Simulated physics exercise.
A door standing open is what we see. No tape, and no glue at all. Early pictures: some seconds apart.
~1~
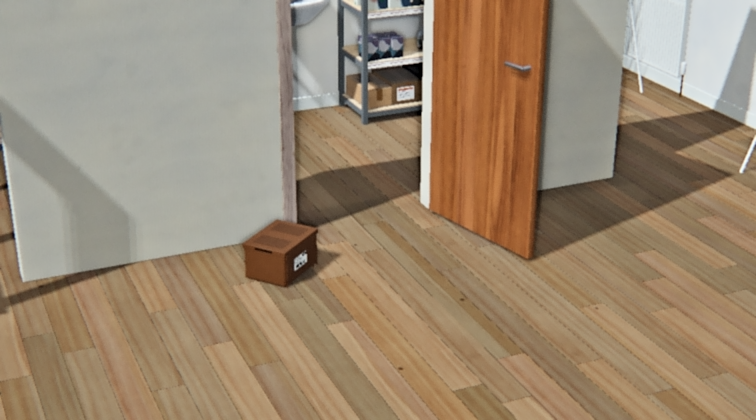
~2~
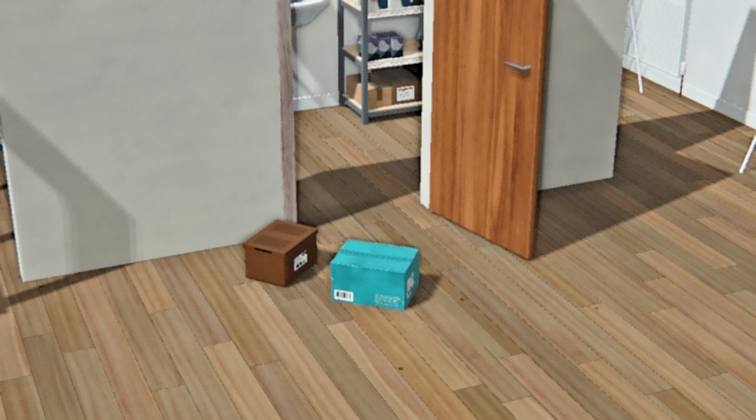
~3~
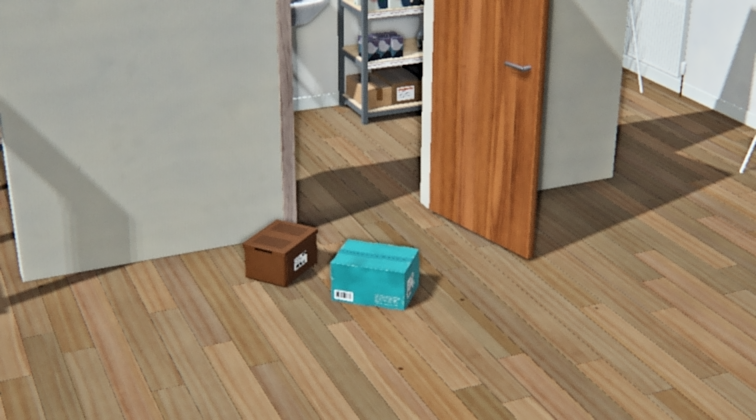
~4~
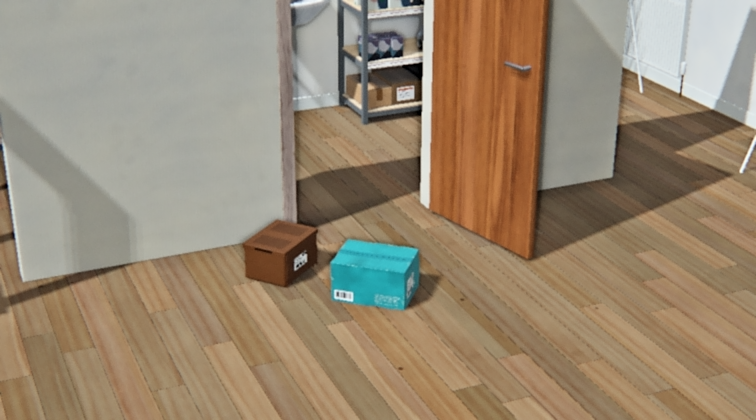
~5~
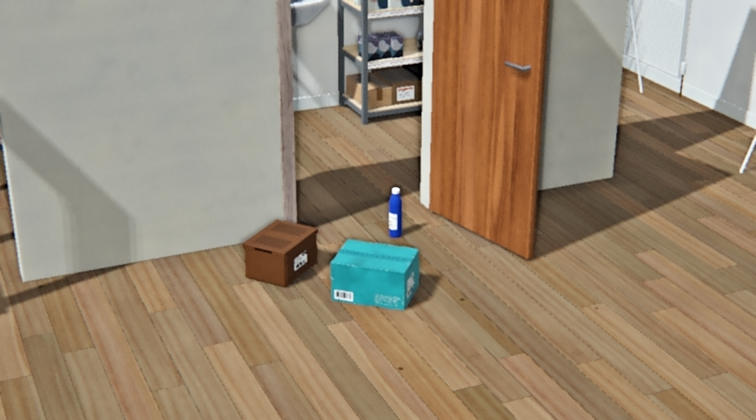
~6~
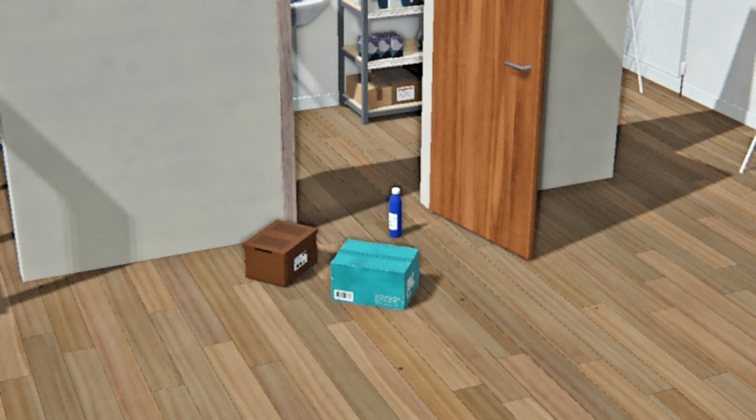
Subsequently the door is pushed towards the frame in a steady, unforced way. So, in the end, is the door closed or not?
The door fits into its frame.
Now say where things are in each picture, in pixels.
Door wide open and still; brown tote (281, 253), in the first frame.
Door wide open and still; brown tote (281, 253); turquoise parcel (376, 275), in the second frame.
Door wide open and still; brown tote (281, 253); turquoise parcel (376, 275), in the third frame.
Door wide open and still; brown tote (281, 253); turquoise parcel (376, 275), in the fourth frame.
Door wide open and still; brown tote (281, 253); turquoise parcel (376, 275), in the fifth frame.
Door wide open and still; blue bottle (396, 213); brown tote (281, 253), in the sixth frame.
Then, 1.10 s later than the last frame, door 70° open.
Then, 2.00 s later than the last frame, door 32° open; blue bottle moved about its own width near (385, 210).
Then, 2.60 s later than the last frame, door 8° open; blue bottle moved well along near (365, 201).
When it is over, door 0° open; moved from the start, blue bottle; the other 2 as before. End places, in pixels of the last picture, blue bottle near (360, 198).
